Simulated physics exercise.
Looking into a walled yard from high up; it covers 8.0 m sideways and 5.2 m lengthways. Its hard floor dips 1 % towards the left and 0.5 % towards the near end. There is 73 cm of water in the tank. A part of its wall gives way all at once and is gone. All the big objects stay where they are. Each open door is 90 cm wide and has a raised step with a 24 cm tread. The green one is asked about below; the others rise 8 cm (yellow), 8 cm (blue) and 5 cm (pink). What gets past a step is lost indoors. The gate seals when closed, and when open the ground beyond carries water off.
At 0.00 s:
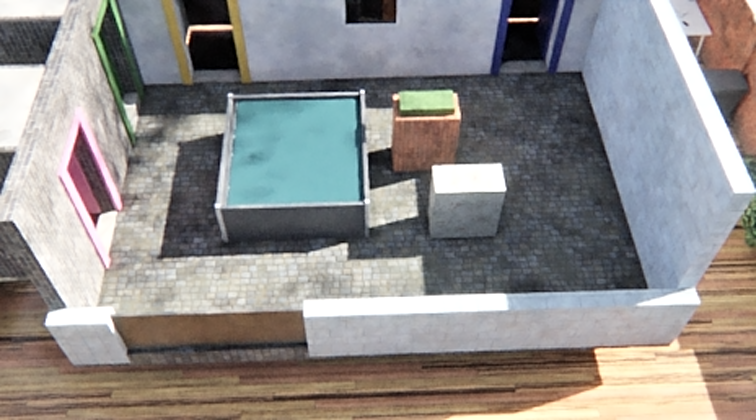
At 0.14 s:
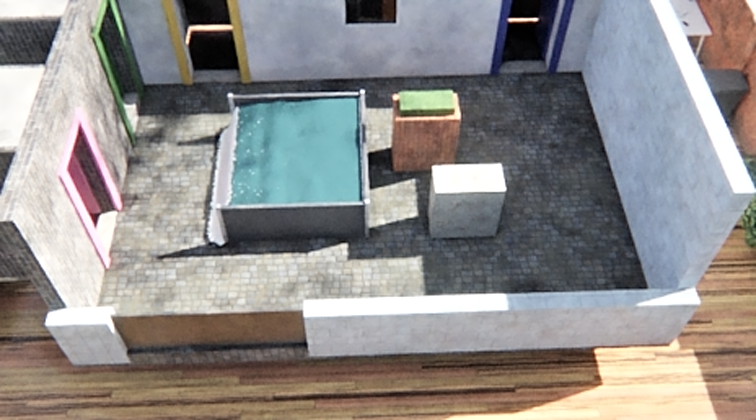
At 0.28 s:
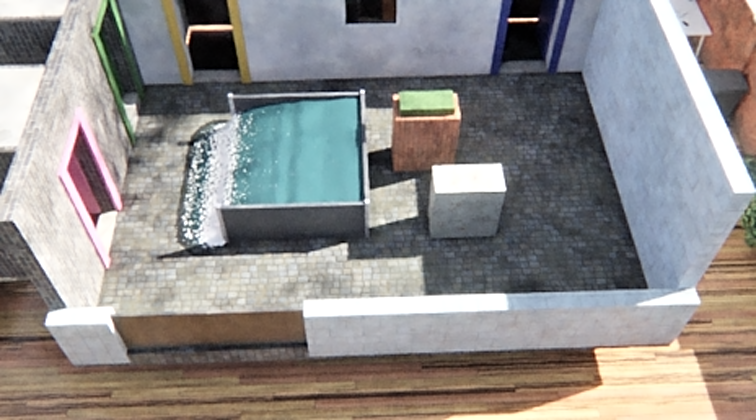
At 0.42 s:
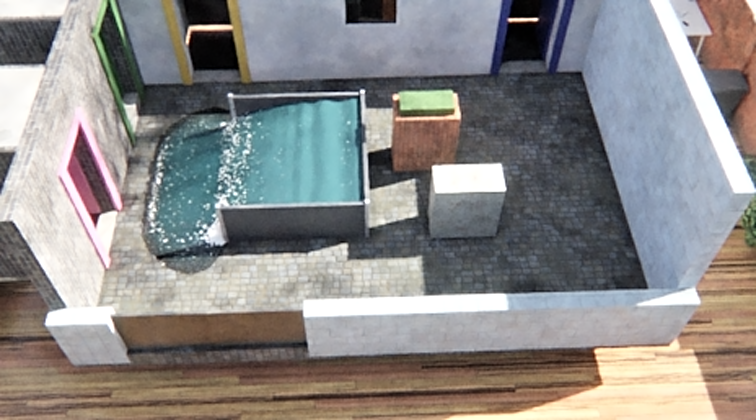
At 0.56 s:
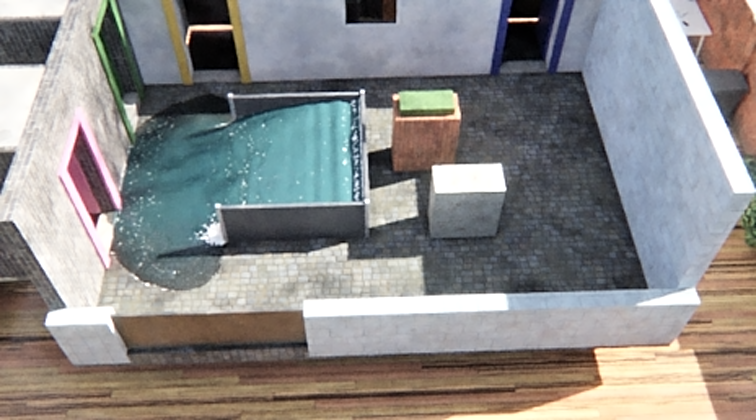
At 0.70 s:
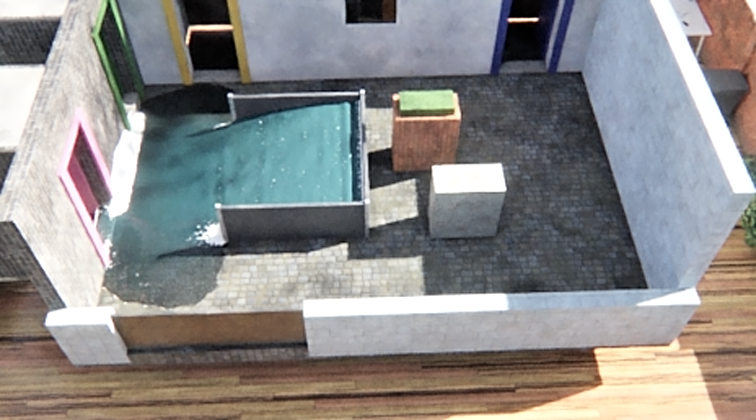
The video shows a walled yard from above, where the left side of a tank of still water gives way and the foaming water pours out, spreading across the paved floor to the left wall with its pink and green doorways.
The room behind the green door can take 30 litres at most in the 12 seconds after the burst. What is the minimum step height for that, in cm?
At least 30 cm or so.
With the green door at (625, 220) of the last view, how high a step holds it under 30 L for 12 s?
About 8.0 cm.
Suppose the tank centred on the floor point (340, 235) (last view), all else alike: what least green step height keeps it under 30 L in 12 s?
Some 16 cm.
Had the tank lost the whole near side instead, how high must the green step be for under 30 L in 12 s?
Then roughly 11.5 cm.
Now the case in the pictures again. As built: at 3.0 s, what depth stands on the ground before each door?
Depths in cm: Yellow 20, blue 0, green 32, pink 23.
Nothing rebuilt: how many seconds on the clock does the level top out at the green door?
Near 2.2 s.
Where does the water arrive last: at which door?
The blue one.
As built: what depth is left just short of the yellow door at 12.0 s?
Roughly 4.5 cm deep.
After 1.4 s water covers 25 % of the floor, deepest (54 cm) near (134, 190); 35 cm at the green door, 12 litres in over its 23 cm step.
After 3.0 s water covers 45 % of the floor, deepest (40 cm) near (91, 340); 32 cm at the green door, 76 litres in over its 23 cm step.
After 12.0 s water covers 100 % of the floor, deepest (12 cm) near (310, 332); 6 cm at the green door, 94 litres in over its 23 cm step.
At the green door as built, the water arrived by 0.7 s and peaked near 36 cm at 2.2 s.
Run again over the same 12 s with other heights there, 58 litres in over 26.5 cm, 8 litres over 36 cm. The limit of 30 litres is kept from about 30 cm up.
